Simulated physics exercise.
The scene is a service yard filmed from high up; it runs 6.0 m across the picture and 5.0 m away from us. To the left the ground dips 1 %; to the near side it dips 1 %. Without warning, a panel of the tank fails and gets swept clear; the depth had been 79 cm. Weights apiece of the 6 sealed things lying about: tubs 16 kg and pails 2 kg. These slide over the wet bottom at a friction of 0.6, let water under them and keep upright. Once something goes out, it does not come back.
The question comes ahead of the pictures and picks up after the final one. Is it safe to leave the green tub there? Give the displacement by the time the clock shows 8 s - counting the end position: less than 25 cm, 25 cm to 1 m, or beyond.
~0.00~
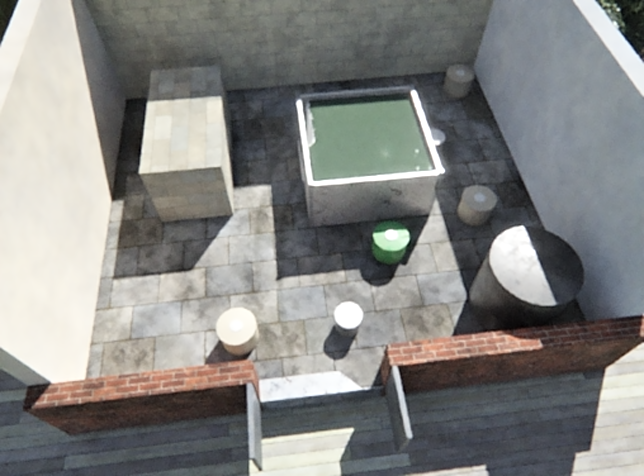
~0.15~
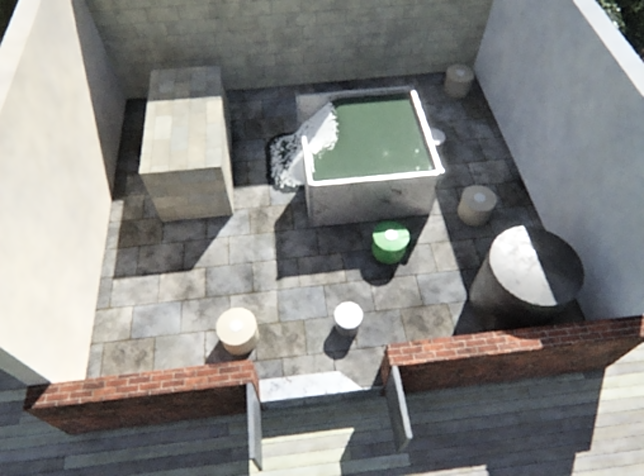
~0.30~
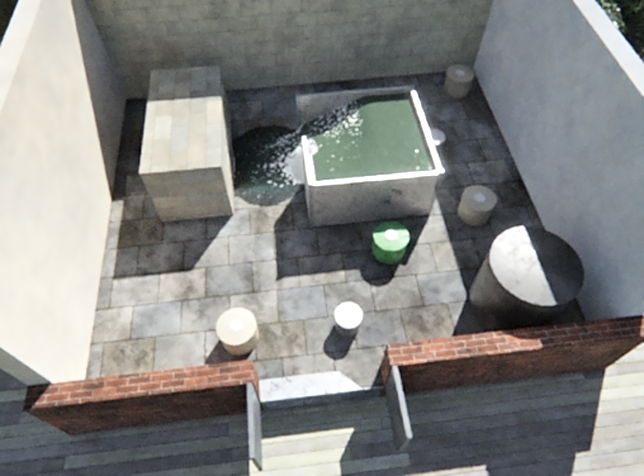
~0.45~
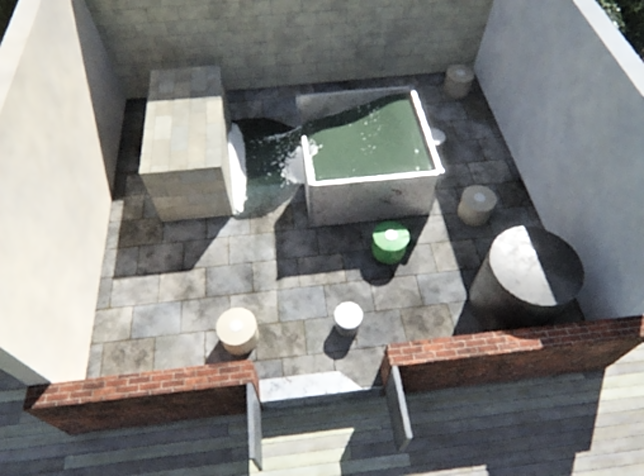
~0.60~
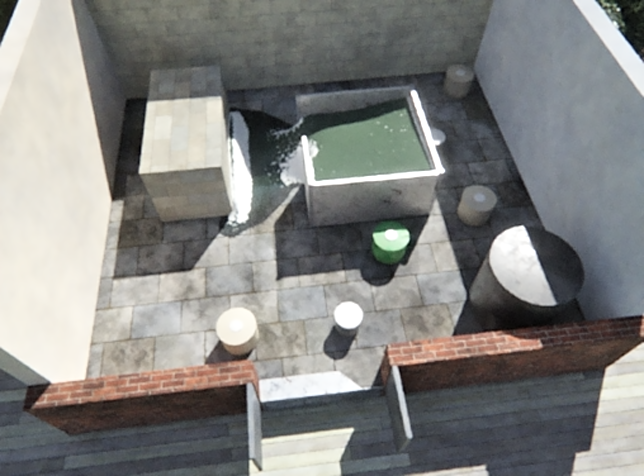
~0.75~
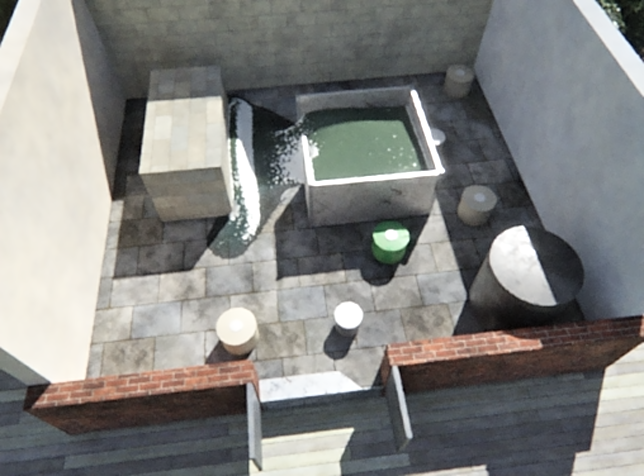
Expect a tiny change in position.
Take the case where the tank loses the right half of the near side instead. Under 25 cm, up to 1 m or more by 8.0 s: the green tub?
Outcome for the green tub: It is borne far off.
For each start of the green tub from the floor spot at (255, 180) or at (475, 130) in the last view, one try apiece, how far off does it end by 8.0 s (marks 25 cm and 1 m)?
Outcomes in order: It is taken a long way; it is shifted a bit.
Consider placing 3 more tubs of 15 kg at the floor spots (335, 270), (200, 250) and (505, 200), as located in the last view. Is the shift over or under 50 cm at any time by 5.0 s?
Spot by spot, in turn: Falls short, falls short, falls short.
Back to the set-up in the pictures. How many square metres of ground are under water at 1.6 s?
Around 12 m2 of it.
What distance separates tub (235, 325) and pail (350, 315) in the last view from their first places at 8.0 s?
The first ends 100 cm from its start, the second 150 cm.
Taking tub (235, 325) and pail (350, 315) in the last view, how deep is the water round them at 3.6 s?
Some 7 cm at the first, some 5 cm at the second.
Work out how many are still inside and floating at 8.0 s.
By my count, 2.
After 1.6 s the green tub is near (391, 235), 0.0 m from its start, aground; 0 of 6 are out; 0 afloat.
After 3.6 s the green tub is near (391, 235), 0.0 m from its start, aground; 0 of 6 are out; 1 afloat.
After 5.6 s the green tub is near (391, 235), 0.0 m from its start, aground; 0 of 6 are out; 2 afloat.
After 8.0 s the green tub is near (391, 235), 0.0 m from its start, aground; 0 of 6 are out; 2 afloat.
